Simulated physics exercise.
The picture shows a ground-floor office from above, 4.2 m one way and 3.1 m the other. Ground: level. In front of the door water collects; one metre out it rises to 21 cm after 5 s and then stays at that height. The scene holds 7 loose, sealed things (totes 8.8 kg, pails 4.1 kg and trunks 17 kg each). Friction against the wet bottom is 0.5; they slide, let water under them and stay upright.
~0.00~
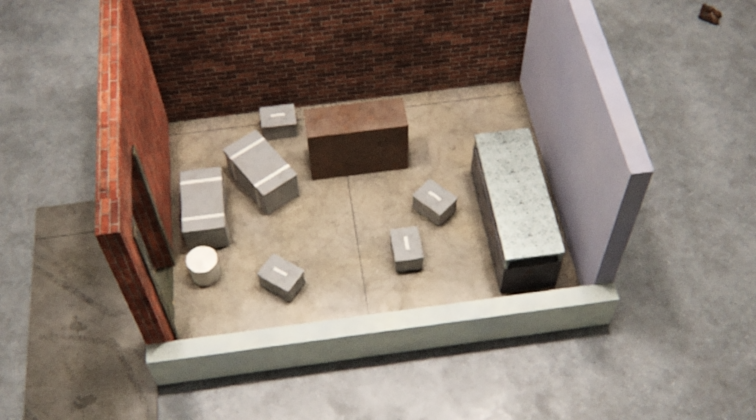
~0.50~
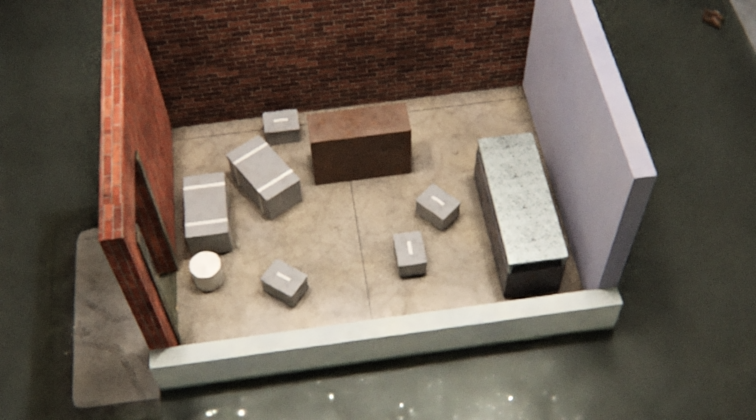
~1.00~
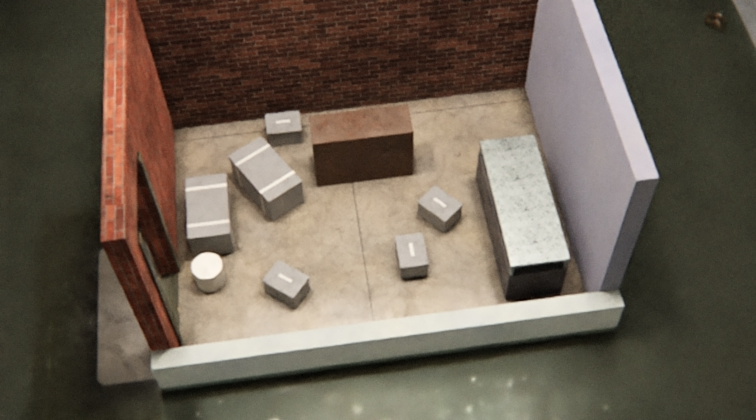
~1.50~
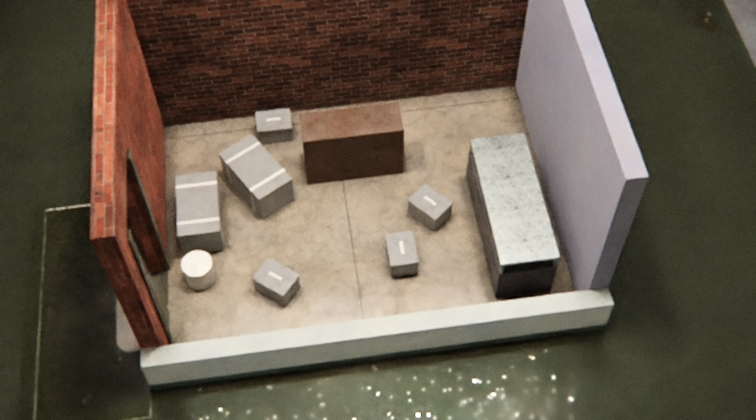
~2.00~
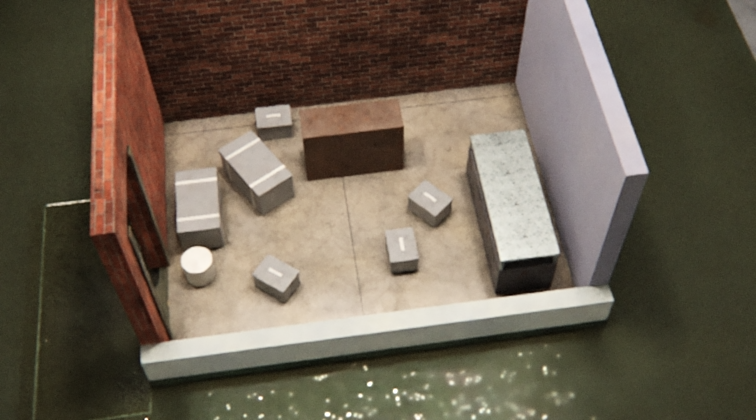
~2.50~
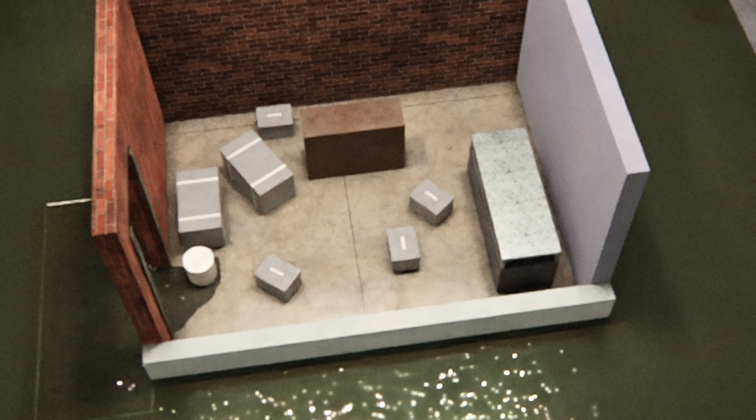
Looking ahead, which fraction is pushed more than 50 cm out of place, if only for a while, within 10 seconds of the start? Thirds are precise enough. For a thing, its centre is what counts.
Some: A third to two thirds.
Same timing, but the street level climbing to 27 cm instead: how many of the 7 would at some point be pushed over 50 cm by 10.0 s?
In that case 4 of them.
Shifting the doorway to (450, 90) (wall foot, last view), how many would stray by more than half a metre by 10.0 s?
So the tally would be 2.
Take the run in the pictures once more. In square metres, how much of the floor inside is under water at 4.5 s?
Some 3.0 m2 of it.
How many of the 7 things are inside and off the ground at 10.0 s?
The number is 3.
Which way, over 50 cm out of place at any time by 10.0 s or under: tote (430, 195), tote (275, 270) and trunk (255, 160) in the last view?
Result, in turn: Exceeded / exceeded / stayed within.
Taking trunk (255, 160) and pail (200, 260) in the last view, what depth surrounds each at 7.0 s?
I'd put it at 2 cm and 5 cm respectively.
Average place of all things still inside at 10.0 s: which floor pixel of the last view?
Near (362, 177).
After 3.5 s 0 of 7 are over 50 cm from their spots; 0 afloat.
After 4.5 s 1 of 7 are over 50 cm from their spots; 0 afloat.
After 7.0 s 2 of 7 are over 50 cm from their spots; 0 afloat.
After 10.0 s 4 of 7 are over 50 cm from their spots, and 4 have been at some point; 3 afloat.
